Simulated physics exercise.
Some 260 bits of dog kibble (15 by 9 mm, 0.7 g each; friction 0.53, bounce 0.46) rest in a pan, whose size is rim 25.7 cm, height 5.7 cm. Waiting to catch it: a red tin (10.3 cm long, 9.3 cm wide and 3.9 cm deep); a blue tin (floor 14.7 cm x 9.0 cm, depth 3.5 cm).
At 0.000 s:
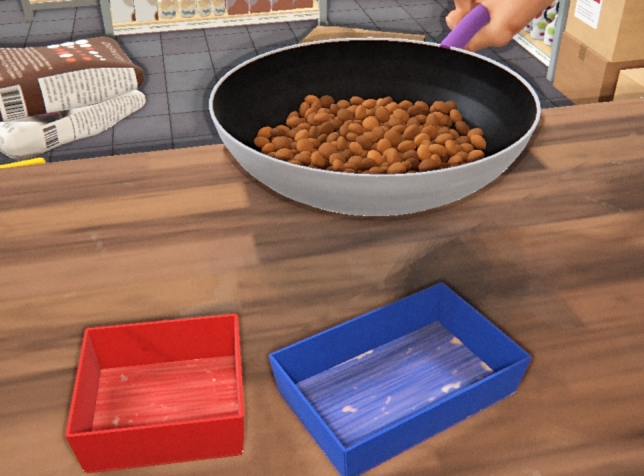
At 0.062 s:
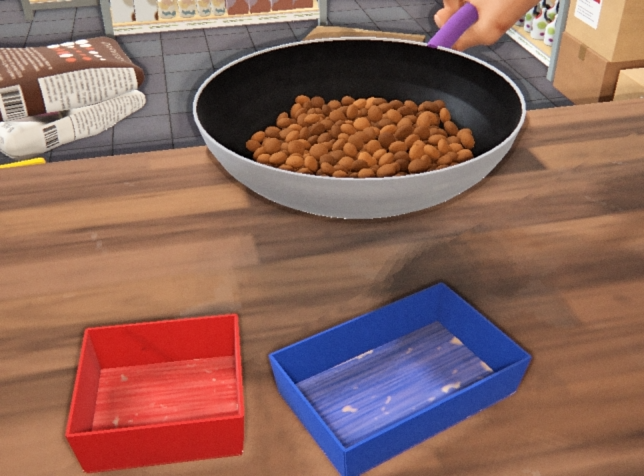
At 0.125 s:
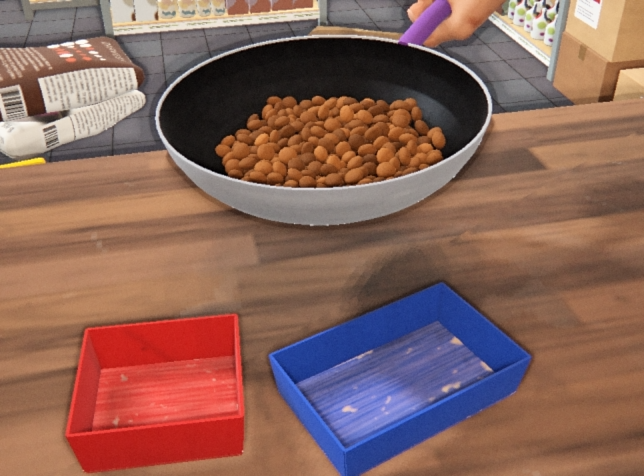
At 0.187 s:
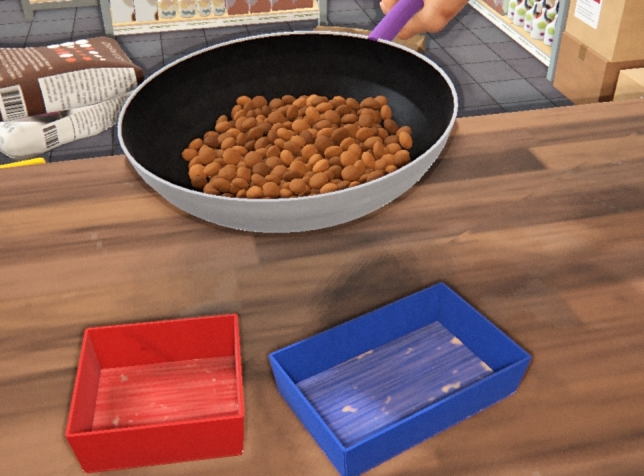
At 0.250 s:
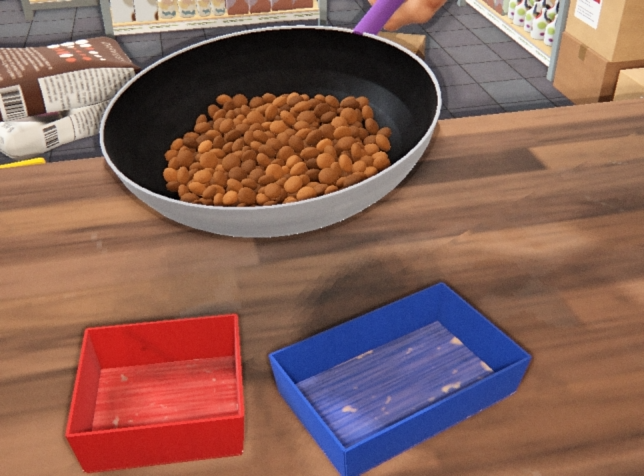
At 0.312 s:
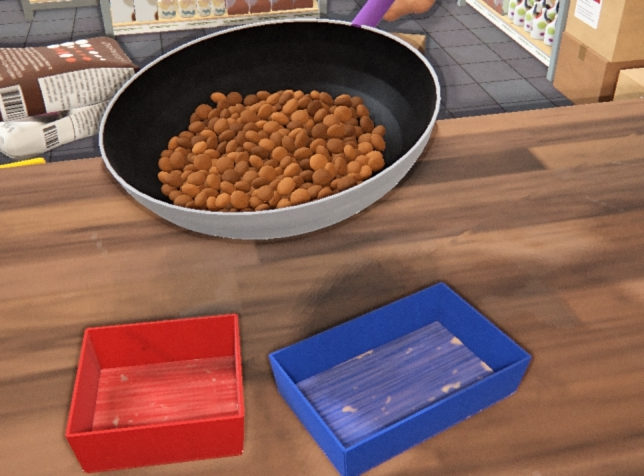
A hand gripping a purple handle moved a dark pan of brown, nut-like pieces leftward above a wooden counter, then tilted it slightly toward the front left, while the red and blue trays stayed still.
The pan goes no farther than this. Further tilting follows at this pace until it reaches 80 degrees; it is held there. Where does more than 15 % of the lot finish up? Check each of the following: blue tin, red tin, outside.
Blue tin: Not more; red tin: Not more; outside: More.
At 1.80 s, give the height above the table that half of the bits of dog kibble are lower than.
10 centimetres or so.
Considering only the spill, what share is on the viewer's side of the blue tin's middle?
I'd estimate close to 0 in a hundred.
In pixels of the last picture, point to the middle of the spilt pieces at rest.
(192, 332), more or less.
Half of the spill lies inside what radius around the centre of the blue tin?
Around 18 centimetres.
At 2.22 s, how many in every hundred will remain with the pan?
Close to 55 per cent of the load.
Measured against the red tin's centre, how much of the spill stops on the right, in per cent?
I'd put it near 70 per cent of the spill.
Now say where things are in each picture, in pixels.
The first picture shows pan at (370, 185); tilt 0 degrees; moved 0.0 cm; lip at (275, 159); top of the load at (369, 104); red tin at (159, 370); blue tin at (400, 356).
The second picture shows pan at (356, 189); tilt 1 degrees; moved 1.2 cm; lip at (256, 163); top of the load at (364, 104).
The third picture shows pan at (327, 198); tilt 3 degrees; moved 4.0 cm; lip at (214, 174); top of the load at (343, 103).
The fourth picture shows pan at (298, 208); tilt 5 degrees; moved 6.8 cm; low side front left; lip at (172, 185); top of the load at (313, 102).
The fifth picture shows pan at (287, 214); tilt 8 degrees; moved 8.0 cm; low side front left; lip at (153, 194); top of the load at (224, 100).
The sixth picture shows pan at (290, 217); tilt 10 degrees; moved 8.0 cm; low side front left; lip at (153, 200); top of the load at (219, 98); red tin at (159, 370); blue tin at (400, 356). It turns about 40 degrees a second.
After 0.88 s, tilt 34 degrees; pan 100 %; middle of all pieces near (266, 141).
After 1.36 s, tilt 53 degrees; pan 100 %; middle of all pieces near (238, 187).
After 1.80 s, tilt 72 degrees; outside 5 %, pan 95 %; middle of all pieces near (230, 217).
Then, at 2.22 s, tilt 80 degrees; outside 35 %, red tin 5 %, pan 55 %, in the air 5 %; middle of all pieces near (211, 277).
In the end, at 3.1 s, outside 55 %, red tin 5 %, pan 40 %, blue tin 0 %.
